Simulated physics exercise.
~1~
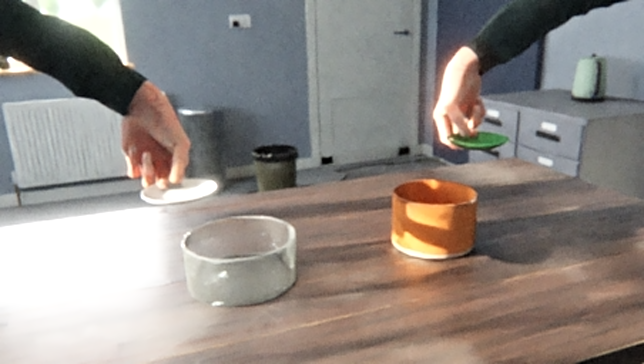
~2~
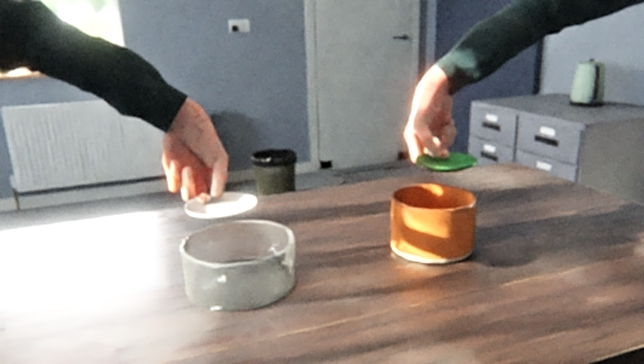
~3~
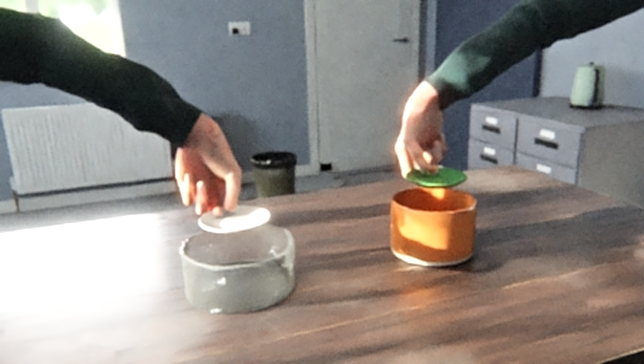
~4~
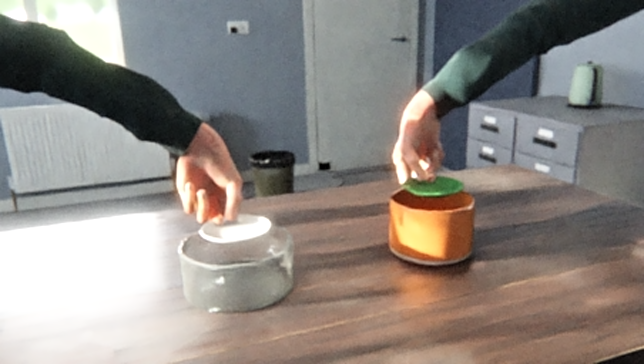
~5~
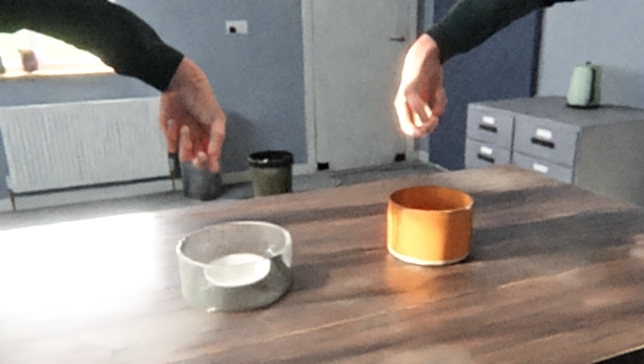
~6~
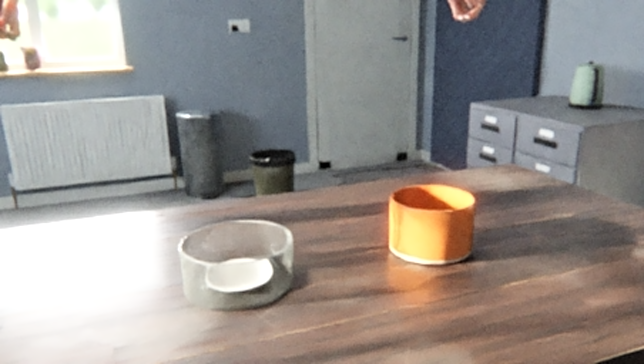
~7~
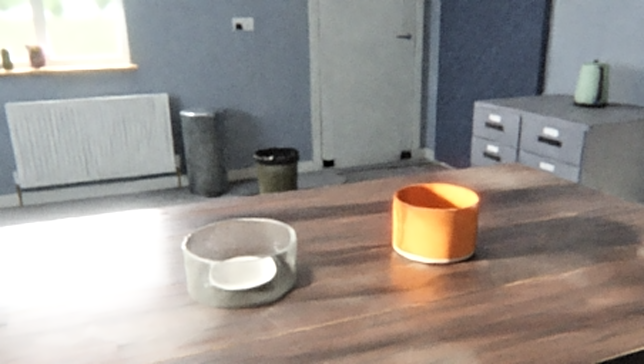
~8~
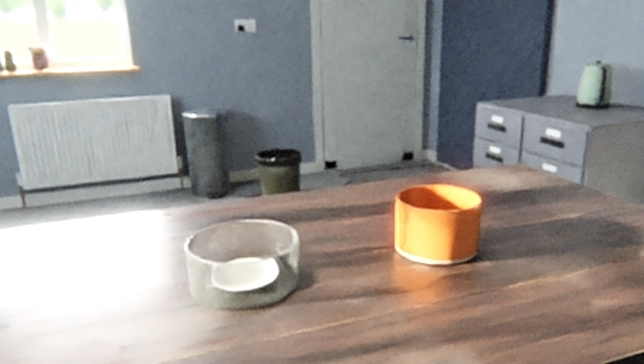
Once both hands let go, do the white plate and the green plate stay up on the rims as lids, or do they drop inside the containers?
Both drop inside. The white plate can be seen lying within the clear glass bowl, and the green plate goes down out of sight into the orange container.
